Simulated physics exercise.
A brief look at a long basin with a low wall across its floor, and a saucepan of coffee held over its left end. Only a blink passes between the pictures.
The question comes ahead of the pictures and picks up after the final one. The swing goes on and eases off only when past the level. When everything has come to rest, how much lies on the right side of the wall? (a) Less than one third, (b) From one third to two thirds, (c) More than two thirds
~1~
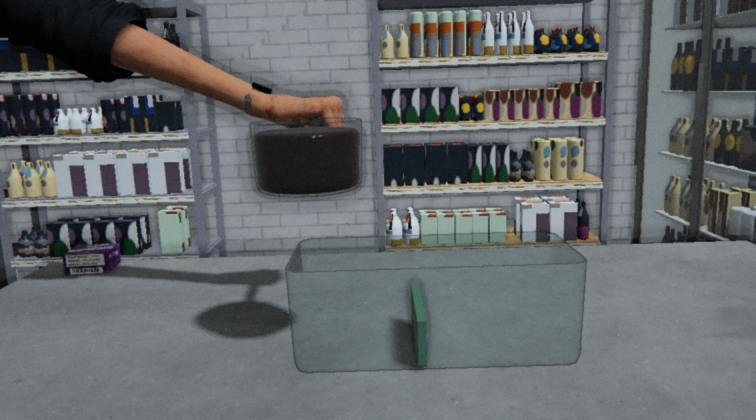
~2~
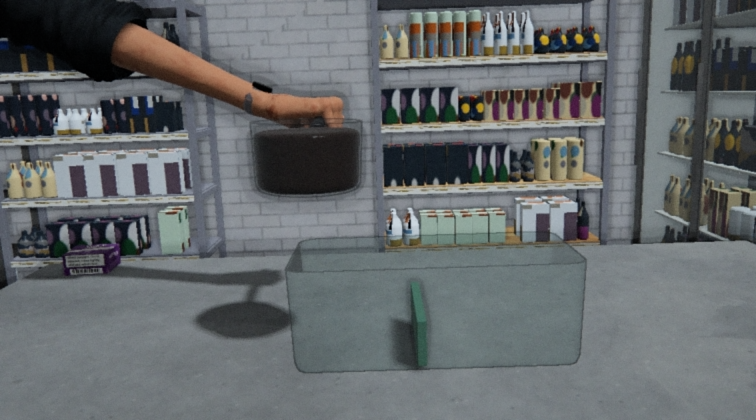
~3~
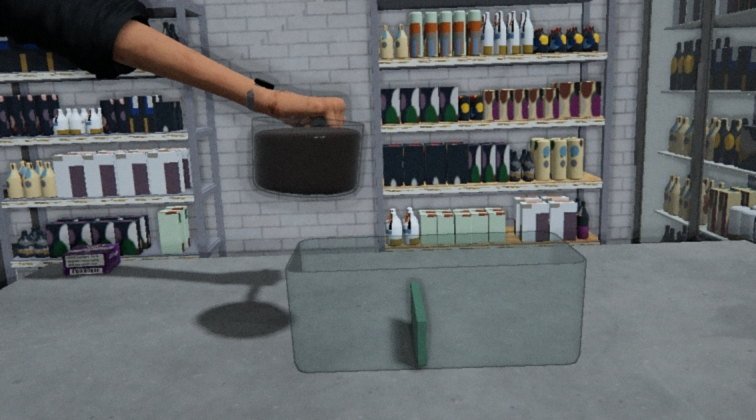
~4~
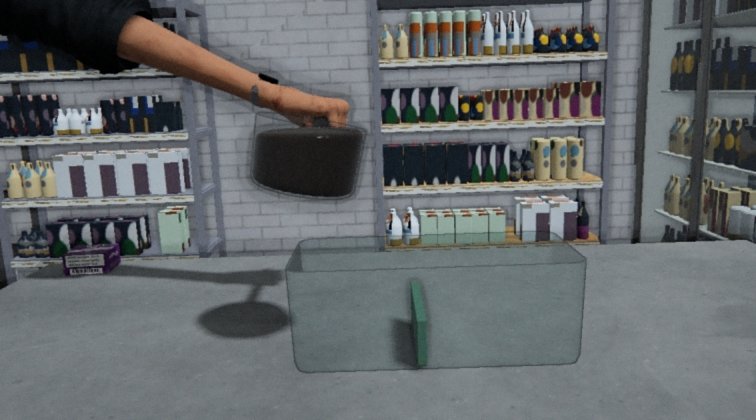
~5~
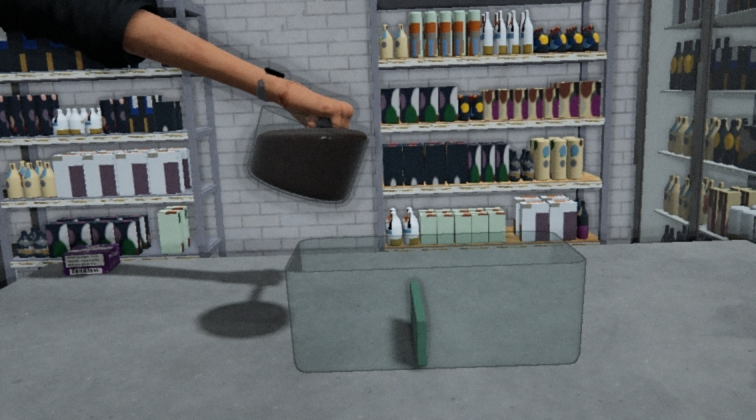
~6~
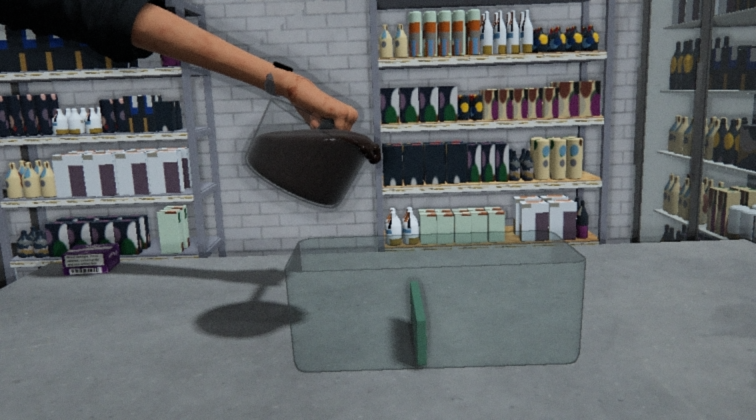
b.
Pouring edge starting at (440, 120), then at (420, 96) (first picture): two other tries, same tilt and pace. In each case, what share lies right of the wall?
Try one: 100 %; try two: 95 %.
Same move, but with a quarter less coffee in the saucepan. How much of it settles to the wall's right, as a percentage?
Roughly 40 %.
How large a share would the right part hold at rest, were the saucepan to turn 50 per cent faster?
I'd estimate some 40 percent.
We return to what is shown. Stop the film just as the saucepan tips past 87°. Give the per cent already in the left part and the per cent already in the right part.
The left part holds close to 5 per cent, the right part close to 30.
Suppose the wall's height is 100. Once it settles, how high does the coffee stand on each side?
About 30 per cent on the left and 30 per cent on the right.
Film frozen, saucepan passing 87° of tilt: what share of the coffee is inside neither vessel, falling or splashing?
It's close to 30 percent.
A moment on, the saucepan is tipped on its side and 36 per cent is still to pour, 6 is left of the wall and 29 right of it.
Next, the saucepan is tipped right over and 5 per cent is still to pour, 34 is left of the wall and 55 right of it.
Then the saucepan is tipped right over and 0 per cent is still to pour, 44 is left of the wall and 55 right of it.
Later the saucepan is tipped right over and 0 per cent is still to pour, 44 is left of the wall and 55 right of it.
In the end 44 per cent lies left of the wall, 55 right of it and 1 outside.
